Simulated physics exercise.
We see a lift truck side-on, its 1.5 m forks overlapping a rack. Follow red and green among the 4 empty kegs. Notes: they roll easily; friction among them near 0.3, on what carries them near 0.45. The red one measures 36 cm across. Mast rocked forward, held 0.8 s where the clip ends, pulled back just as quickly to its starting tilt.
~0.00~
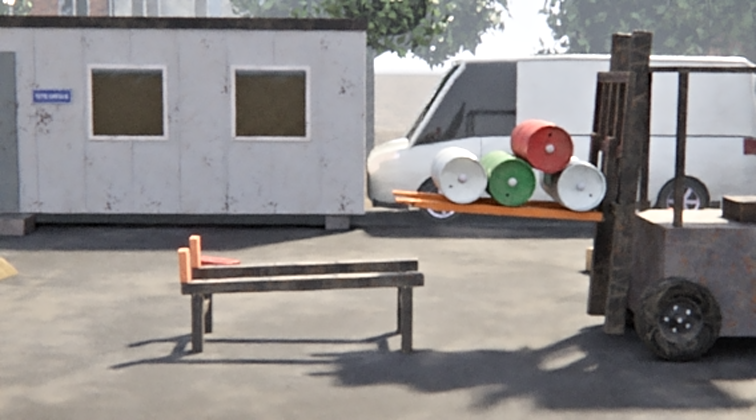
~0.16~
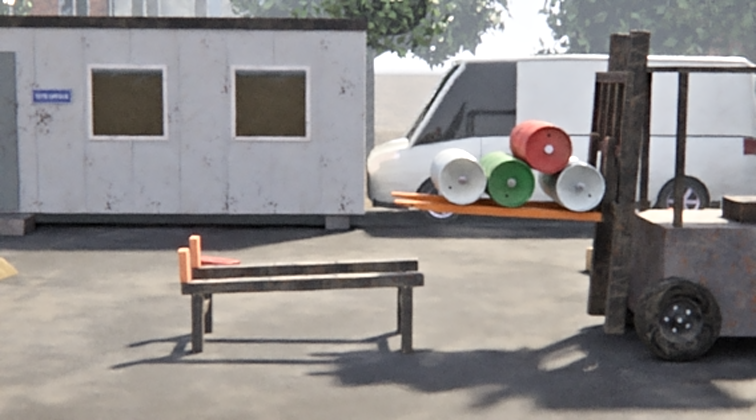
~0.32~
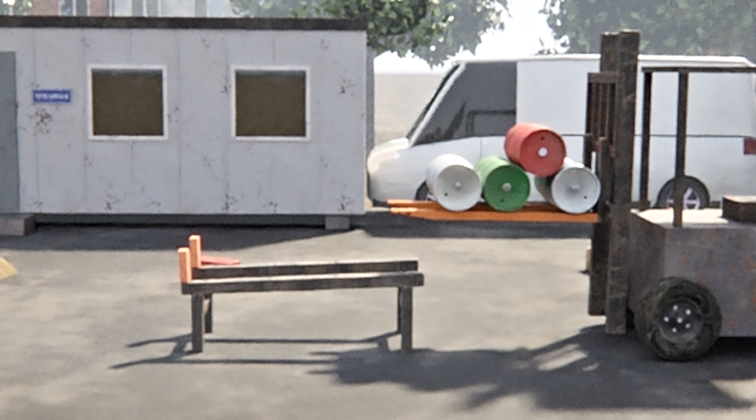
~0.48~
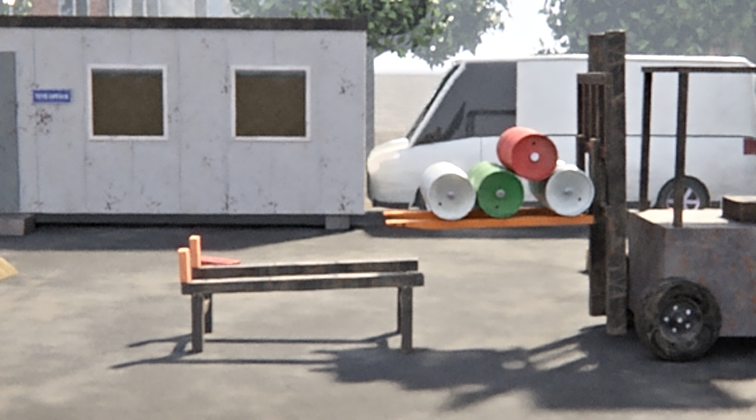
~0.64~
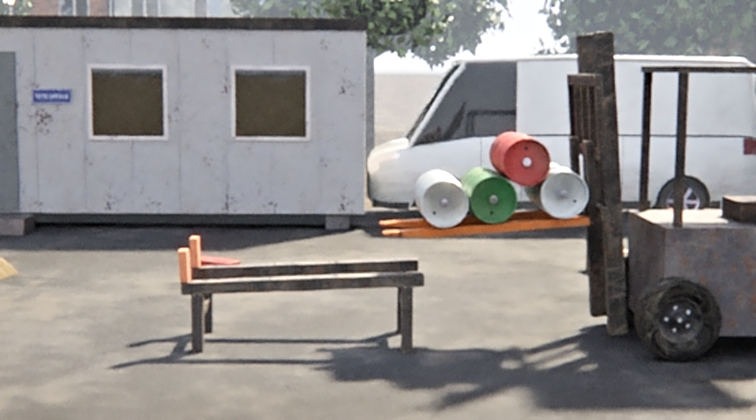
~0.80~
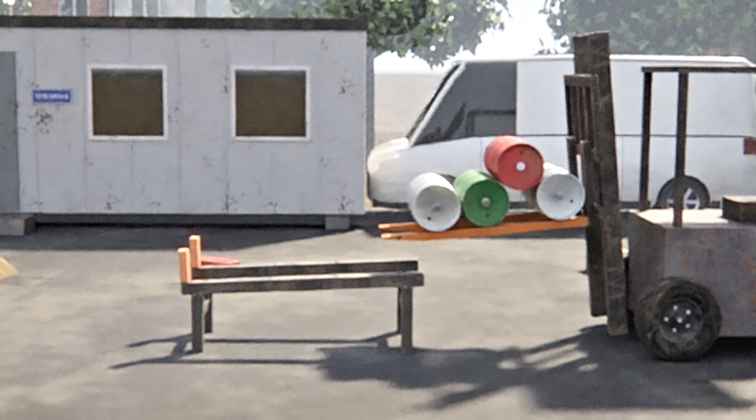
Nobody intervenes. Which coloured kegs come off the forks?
The red one stays put, while the green one comes off.
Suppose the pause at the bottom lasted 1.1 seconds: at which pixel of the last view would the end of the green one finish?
I'd put it somewhere near (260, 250).
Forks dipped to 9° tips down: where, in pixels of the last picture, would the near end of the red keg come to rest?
It would finish close to (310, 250) in the last picture.
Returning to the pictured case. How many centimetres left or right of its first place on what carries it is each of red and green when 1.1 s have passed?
By then red is 10 left of its start, and green is 20 left of its start.
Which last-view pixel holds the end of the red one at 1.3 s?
Roughly at (506, 201).
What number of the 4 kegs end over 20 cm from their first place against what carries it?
The count is 3.
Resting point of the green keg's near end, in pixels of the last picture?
Roughly (262, 255).
Then, 1.1 s in, red is up on others, 95 cm from the tips, rolling left; green is on the forks, 60 cm from the tips, rolling left; 0 off the forks so far.
Then, 1.3 s in, red is on the forks, 90 cm from the tips; green is on the forks, 50 cm from the tips, rolling left; 0 off the forks so far.
Then, 1.7 s in, red is on the forks, 80 cm from the tips, rolling left; green is on the forks, 15 cm from the tips, rolling left; 1 off the forks so far.
Then, 2.0 s in, red is on the forks, 65 cm from the tips, rolling left; green is in the air, 135 cm from the rack's far end, rolling left; 2 off the forks so far.
In the end (5.4 s), red is on the forks, 95 cm from the tips; green is on the rack, 60 cm from the rack's far end; 2 off the forks so far.
